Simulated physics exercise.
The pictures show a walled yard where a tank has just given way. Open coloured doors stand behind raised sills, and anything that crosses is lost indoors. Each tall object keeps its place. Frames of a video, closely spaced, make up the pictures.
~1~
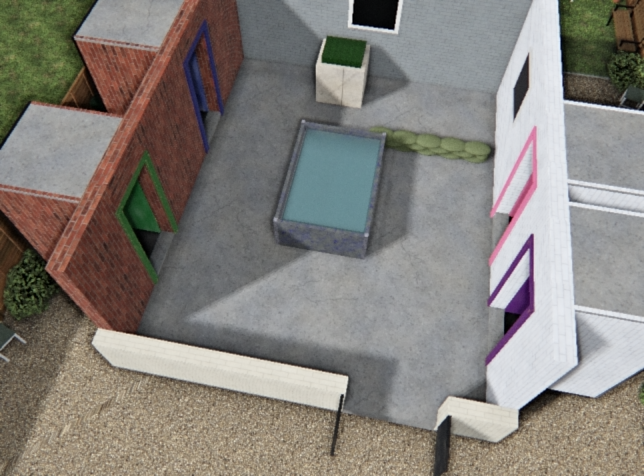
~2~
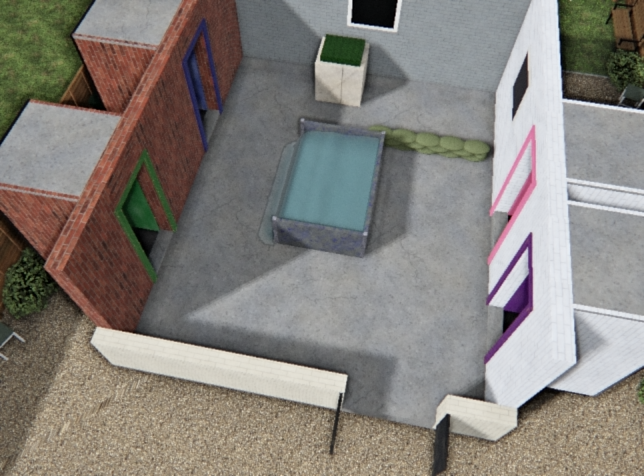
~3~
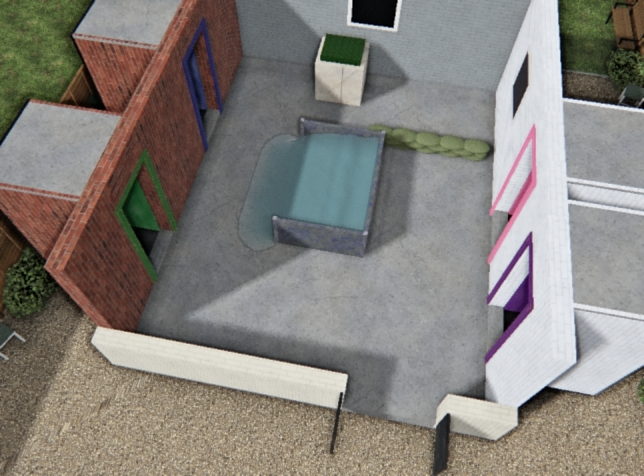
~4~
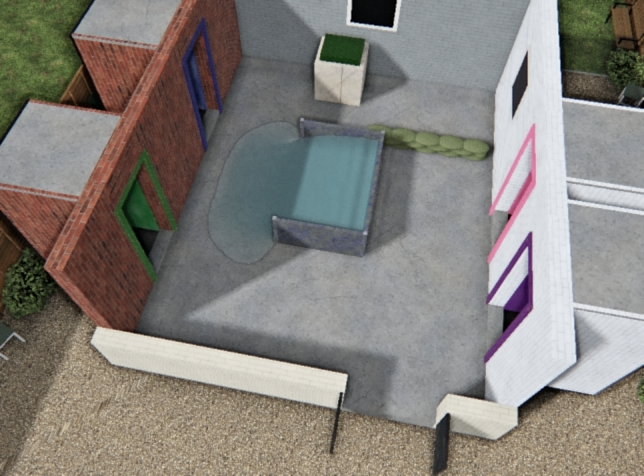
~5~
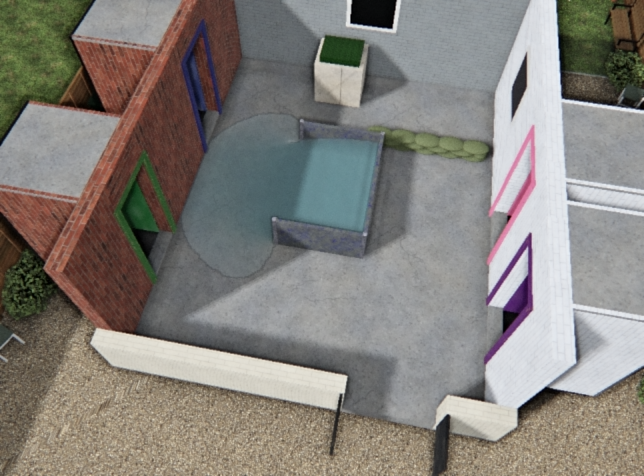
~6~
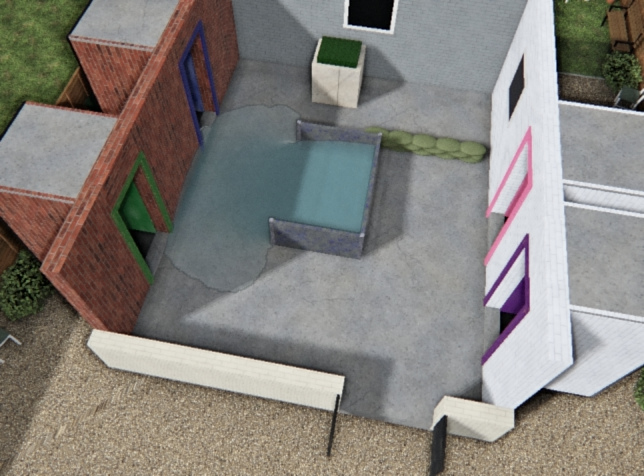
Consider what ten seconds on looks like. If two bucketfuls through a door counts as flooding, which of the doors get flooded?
The green door gets flooded; the purple door gets flooded; the pink door does not get flooded; the blue door gets flooded.
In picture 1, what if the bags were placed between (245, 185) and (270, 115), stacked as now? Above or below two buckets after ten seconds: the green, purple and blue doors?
Door check - green door: Exceeds it; purple door: Exceeds it; blue door: Does not reach it.
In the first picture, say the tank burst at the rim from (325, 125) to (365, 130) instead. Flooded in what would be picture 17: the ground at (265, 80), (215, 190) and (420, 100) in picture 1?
Taking the points in order: Swamped, unwetted and swamped.
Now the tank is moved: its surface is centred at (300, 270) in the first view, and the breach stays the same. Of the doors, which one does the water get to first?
It's the door marked green.
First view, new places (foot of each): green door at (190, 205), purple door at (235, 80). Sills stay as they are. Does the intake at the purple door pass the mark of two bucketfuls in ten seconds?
Note: Purple door beats the threshold.
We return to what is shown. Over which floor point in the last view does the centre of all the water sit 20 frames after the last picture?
I reckon somewhere around (253, 195).
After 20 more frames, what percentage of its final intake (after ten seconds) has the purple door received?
I'd put it at 0 percent.
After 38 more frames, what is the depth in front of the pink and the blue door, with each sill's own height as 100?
Roughly 10 % and 90 %, respectively.
A moment on, water covers 25 % of the floor; the green door under two buckets in, the purple door not reached, the pink door not reached, the blue door over two buckets in.
Next, water covers 30 % of the floor; the green door over two buckets in, the purple door not reached, the pink door not reached, the blue door far over two buckets in.
Then, water covers 45 % of the floor; the green door far over two buckets in, the purple door not reached, the pink door not reached, the blue door far over two buckets in.
Later, water covers 75 % of the floor; the green door far over two buckets in, the purple door under two buckets in, the pink door not reached, the blue door far over two buckets in.
In the end, water covers 95 % of the floor; the green door far over two buckets in, the purple door over two buckets in, the pink door wet at the sill, nothing in, the blue door far over two buckets in.
